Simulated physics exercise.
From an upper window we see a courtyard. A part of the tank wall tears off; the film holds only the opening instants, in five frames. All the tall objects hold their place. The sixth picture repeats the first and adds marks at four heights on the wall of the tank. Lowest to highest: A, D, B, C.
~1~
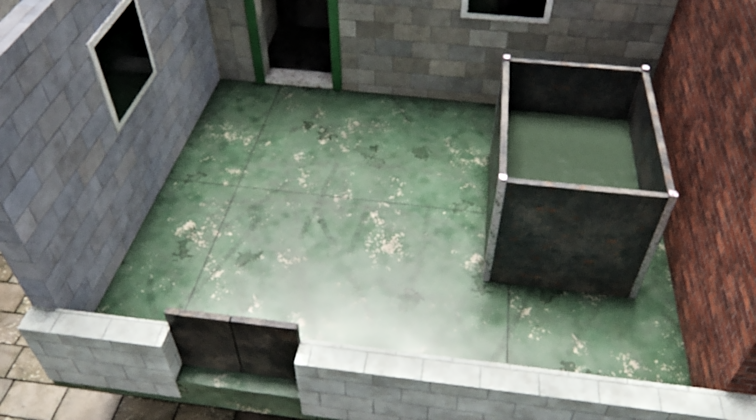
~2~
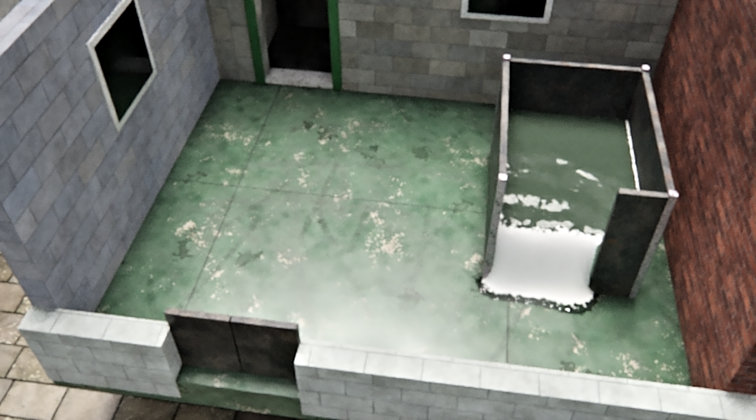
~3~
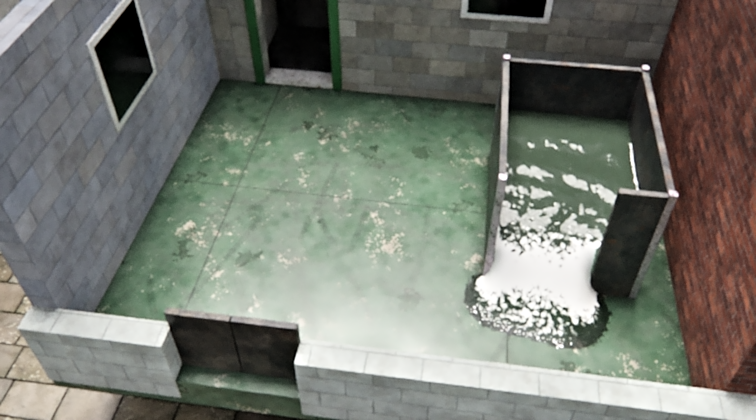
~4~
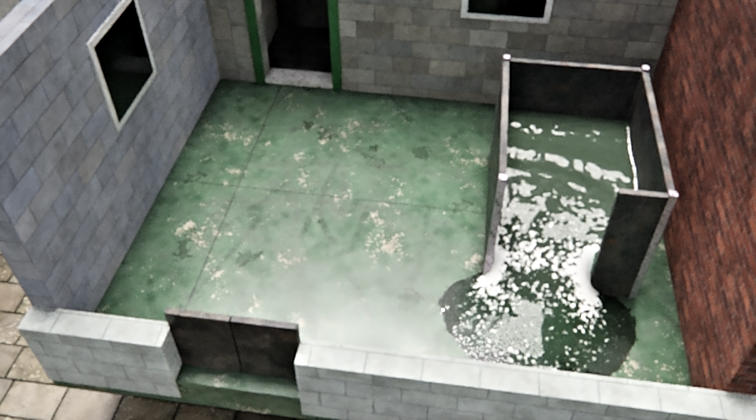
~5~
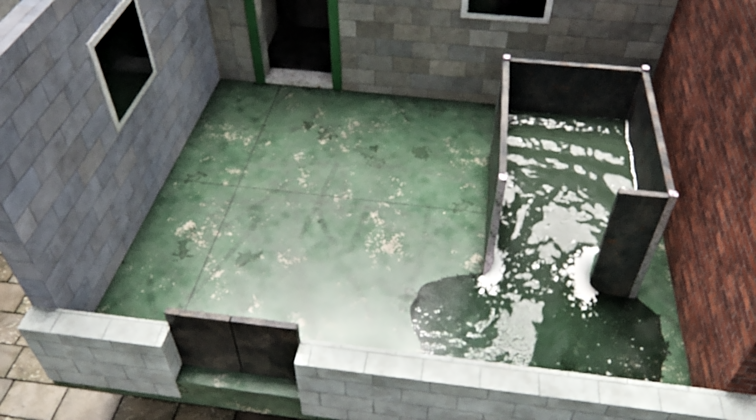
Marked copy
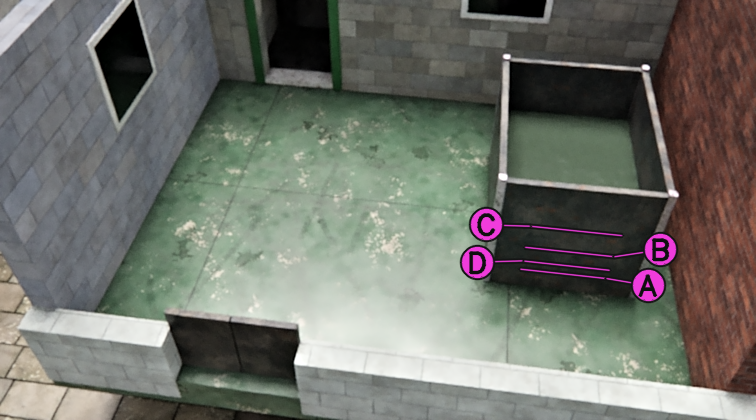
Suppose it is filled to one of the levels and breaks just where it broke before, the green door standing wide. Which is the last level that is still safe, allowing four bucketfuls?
That is mark B.
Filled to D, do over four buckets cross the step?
No.
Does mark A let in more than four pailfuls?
No, not at all.
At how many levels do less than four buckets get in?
Three of them.
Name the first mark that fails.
It is C.
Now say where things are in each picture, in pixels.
In the first picture, water in the tank at rest, its middle at (568, 169); foot of the green doorway at (299, 86); shut gate at (235, 327).
In the second picture, 1 % of the ground under water, visible out to (487, 285).
In the third picture, 3 % of the ground under water, visible out to (584, 327).
In the fourth picture, 7 % of the ground under water, visible out to (460, 307).
In the fifth picture, 12 % of the ground under water, visible out to (447, 310).
In magenta, A at (563, 273); B at (569, 251); C at (575, 230); D at (565, 265); from the bottom up A, D, B, C.
With A, nothing gets over.
With B, a splash gets over, under a bucket.
With C, about 9 bucketfuls get in.
With D, nothing gets over.
